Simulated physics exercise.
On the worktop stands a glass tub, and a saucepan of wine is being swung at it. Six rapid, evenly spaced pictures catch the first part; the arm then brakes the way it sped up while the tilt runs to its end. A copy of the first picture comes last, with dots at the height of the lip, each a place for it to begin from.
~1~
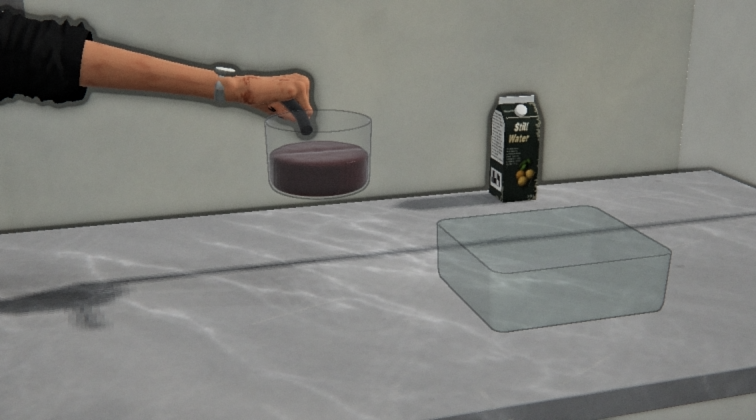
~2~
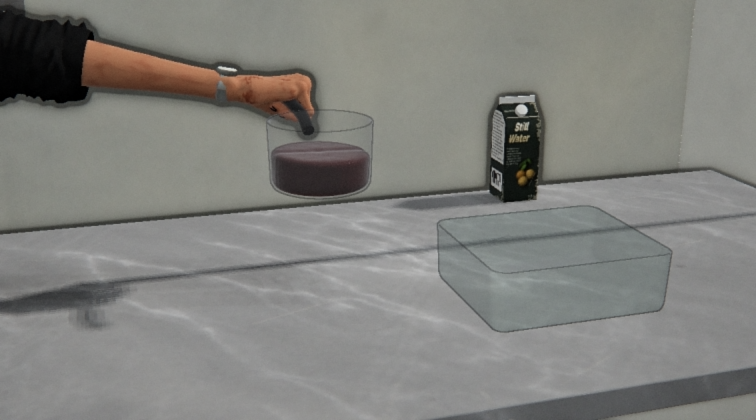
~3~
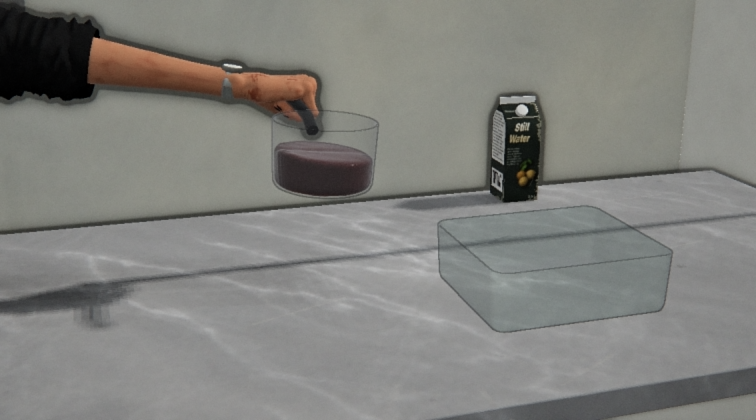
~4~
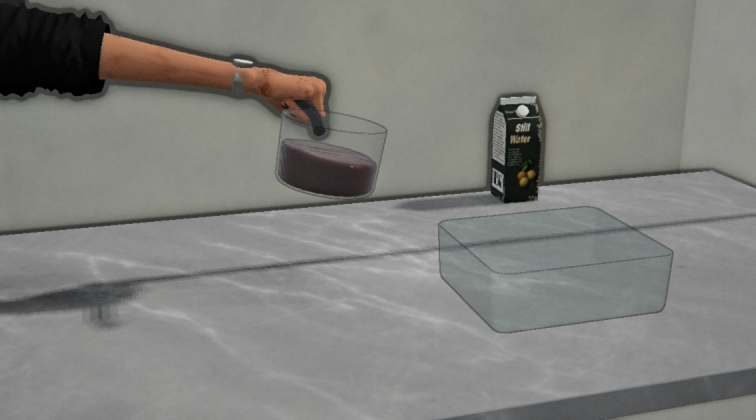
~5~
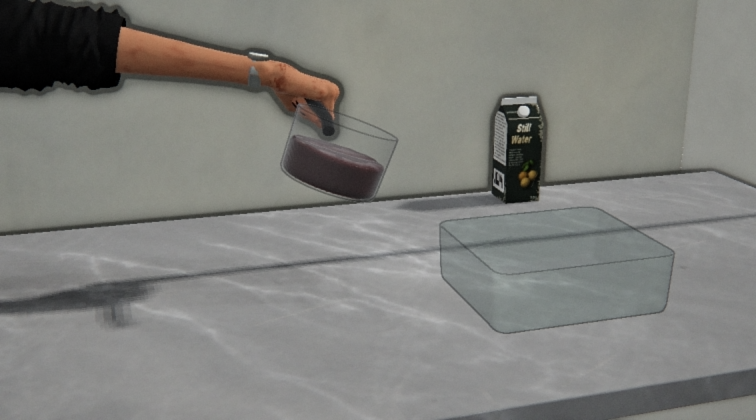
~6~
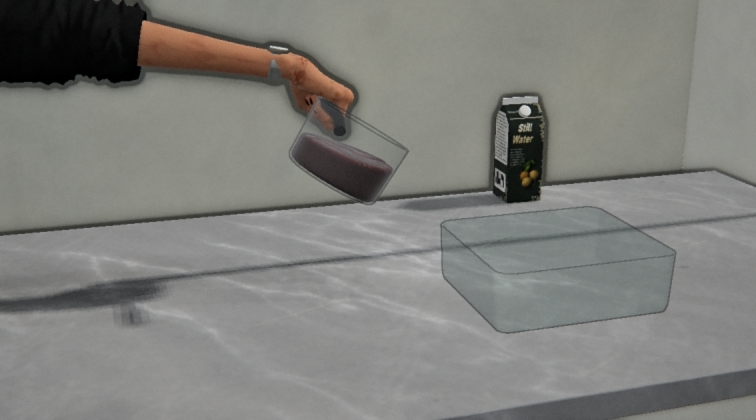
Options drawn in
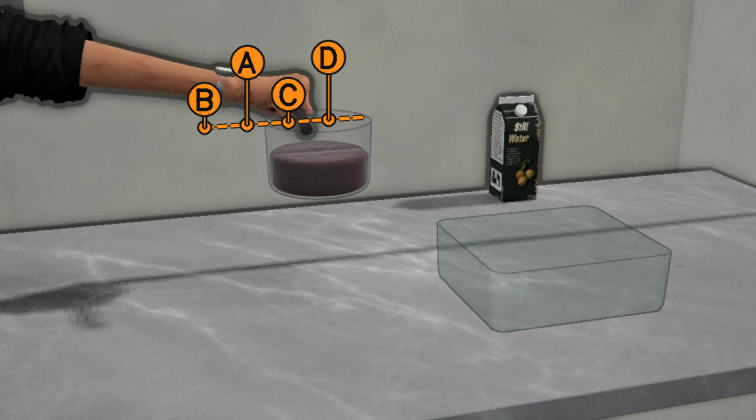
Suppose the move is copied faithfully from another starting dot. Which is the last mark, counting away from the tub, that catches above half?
Use dot D.
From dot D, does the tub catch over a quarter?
Yes.
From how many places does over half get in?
One of them.
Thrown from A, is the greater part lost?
Yes.
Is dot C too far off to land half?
Yes, that goes wrong.
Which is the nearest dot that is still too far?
The answer is C.
On the marked copy, A at (247, 124); B at (204, 127); C at (288, 122); D at (328, 119).
For dot A, about 0 % lands in the tub, 100 % falls short.
For dot B, about 0 % lands in the tub, 100 % falls short.
For dot C, about 5 % lands in the tub, 93 % falls short.
For dot D, about 71 % lands in the tub, 20 % falls short and 9 % goes beside or beyond.
